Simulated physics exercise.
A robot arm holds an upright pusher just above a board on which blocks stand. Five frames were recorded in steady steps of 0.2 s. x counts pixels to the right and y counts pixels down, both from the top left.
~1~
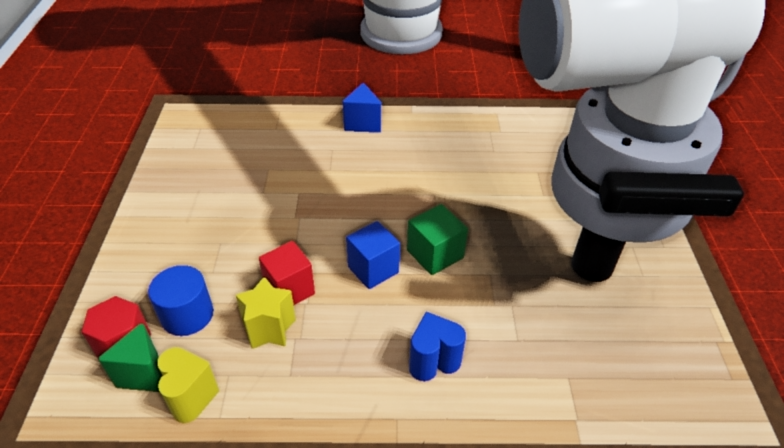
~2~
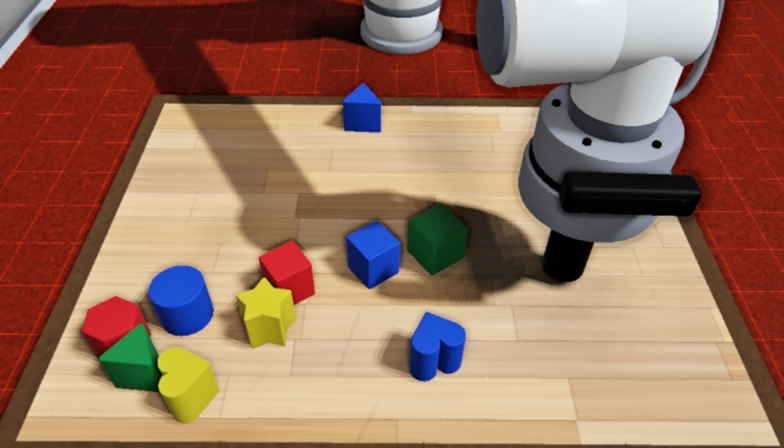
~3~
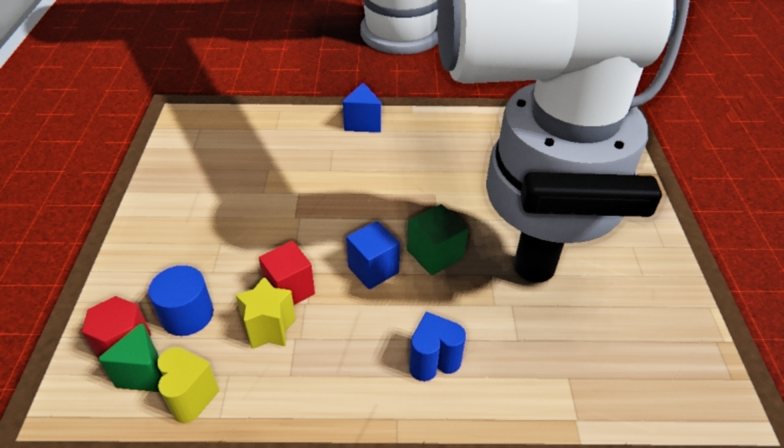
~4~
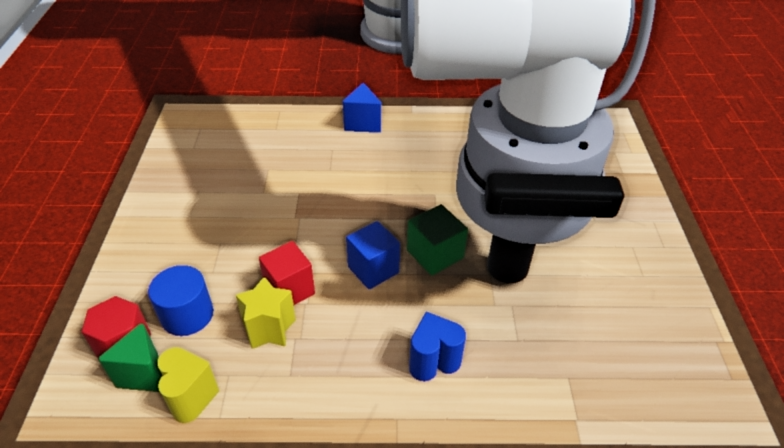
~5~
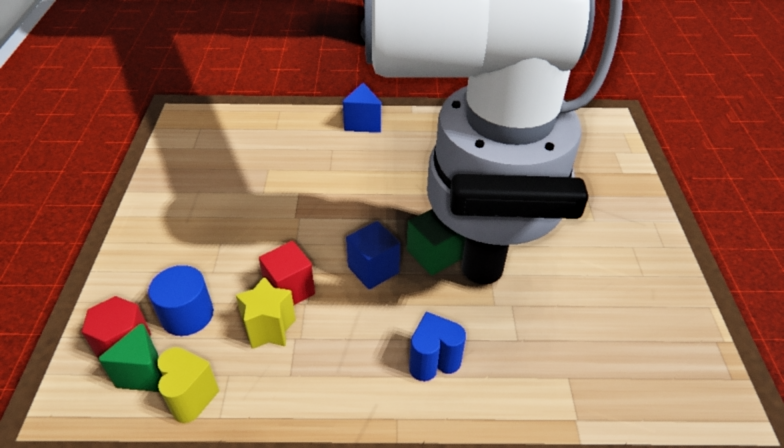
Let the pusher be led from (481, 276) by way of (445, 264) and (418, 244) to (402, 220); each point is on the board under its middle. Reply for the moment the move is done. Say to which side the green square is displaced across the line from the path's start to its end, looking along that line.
Out to the left.
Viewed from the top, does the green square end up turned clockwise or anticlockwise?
From above, the green square will be seen to turn anti-clockwise.
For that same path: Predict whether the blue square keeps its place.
Left in place.
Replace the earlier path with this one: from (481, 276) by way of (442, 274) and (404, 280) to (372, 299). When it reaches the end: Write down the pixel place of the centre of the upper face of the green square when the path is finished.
Just about (411, 214).
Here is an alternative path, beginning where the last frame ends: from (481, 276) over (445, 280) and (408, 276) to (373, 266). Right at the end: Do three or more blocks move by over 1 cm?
The answer is no.
The first path, step by step. One third of the way, pusher (446, 256); green square (412, 214).
Two thirds of the way, pusher (418, 236); green square (381, 201), turned 25° anticlockwise.
At the end, pusher (403, 213); blue square not moved; green square (362, 190), turned 65° anticlockwise.
